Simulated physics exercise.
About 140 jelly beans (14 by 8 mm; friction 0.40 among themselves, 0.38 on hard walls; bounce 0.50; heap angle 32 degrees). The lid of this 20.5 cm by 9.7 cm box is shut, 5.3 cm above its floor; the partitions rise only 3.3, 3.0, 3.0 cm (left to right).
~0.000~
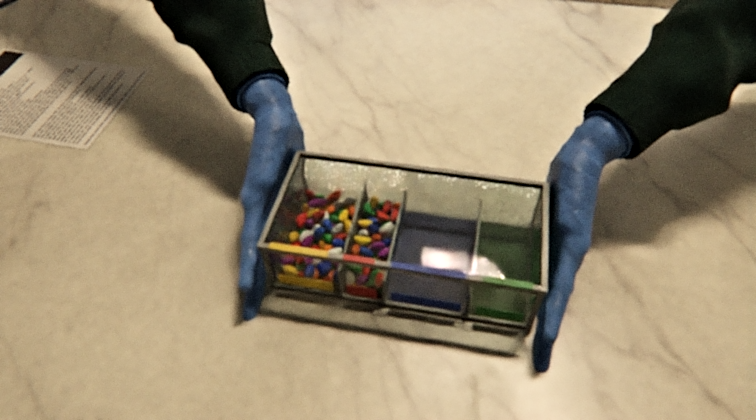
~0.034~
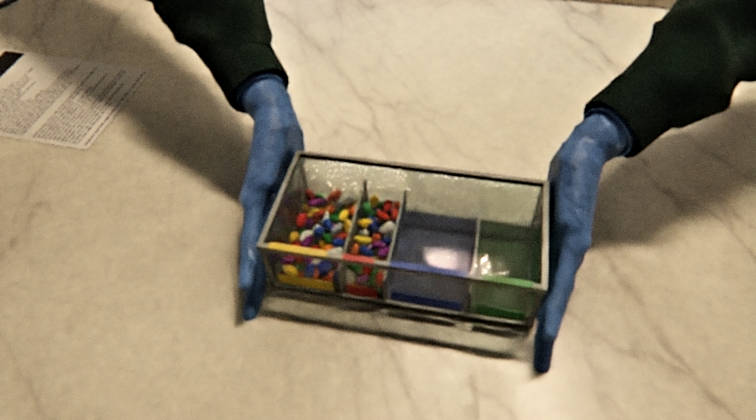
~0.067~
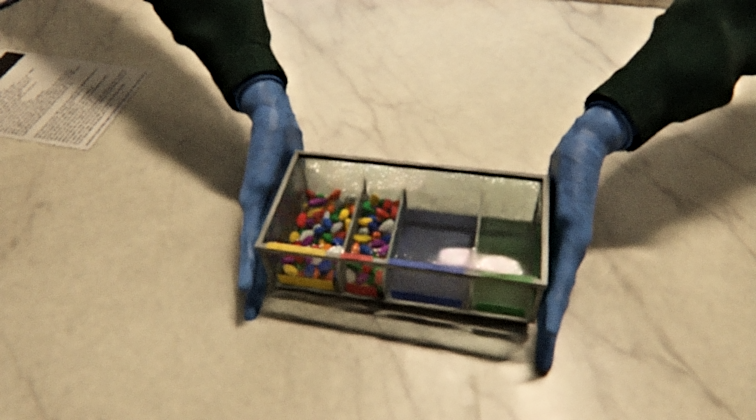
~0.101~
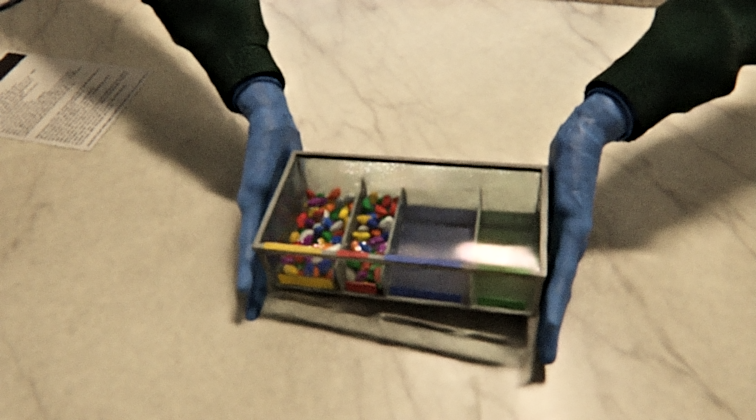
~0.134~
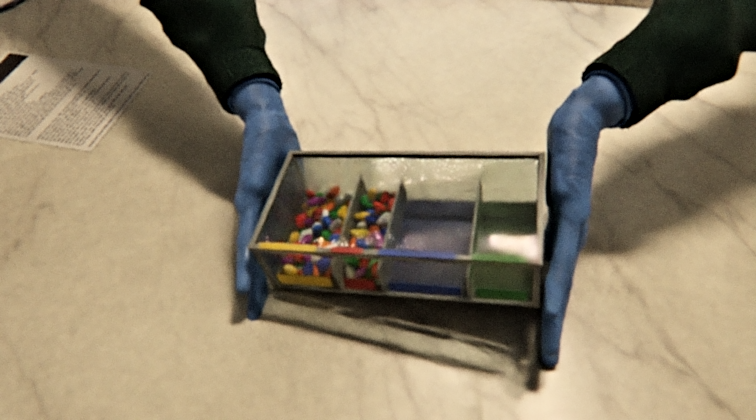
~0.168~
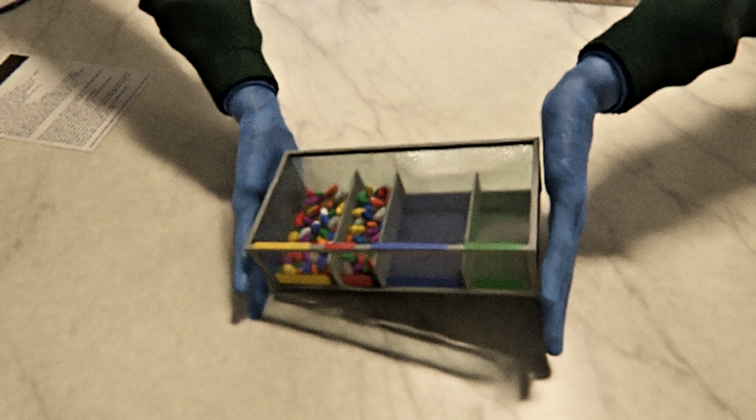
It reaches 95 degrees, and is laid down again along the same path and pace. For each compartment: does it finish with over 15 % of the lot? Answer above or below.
Red: Above, blue: Below, green: Below, yellow: Above.
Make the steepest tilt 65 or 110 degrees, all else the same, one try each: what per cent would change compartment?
About 0 and 45 per cent.
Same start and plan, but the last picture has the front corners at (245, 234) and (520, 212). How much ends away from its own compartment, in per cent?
In that case some 30 per cent.
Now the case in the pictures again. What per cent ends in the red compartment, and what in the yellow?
Red 25, yellow 75.
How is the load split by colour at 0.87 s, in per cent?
Red 40; blue 0; green 0; yellow 60.
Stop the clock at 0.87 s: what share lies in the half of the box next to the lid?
About 30 per cent.
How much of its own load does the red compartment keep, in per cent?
Roughly 50 per cent.
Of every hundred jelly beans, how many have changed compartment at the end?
Roughly 20 per cent.
After 0.87 s, tilt 95 degrees; red 40 %, yellow 60 %.
After 1.34 s, tilt 43 degrees; red 25 %, yellow 75 %.
After 1.88 s, tilt 0 degrees; red 25 %, yellow 75 %.
By 2.4 s all is still; red 25 %, blue 0 %, green 0 %, yellow 75 %.
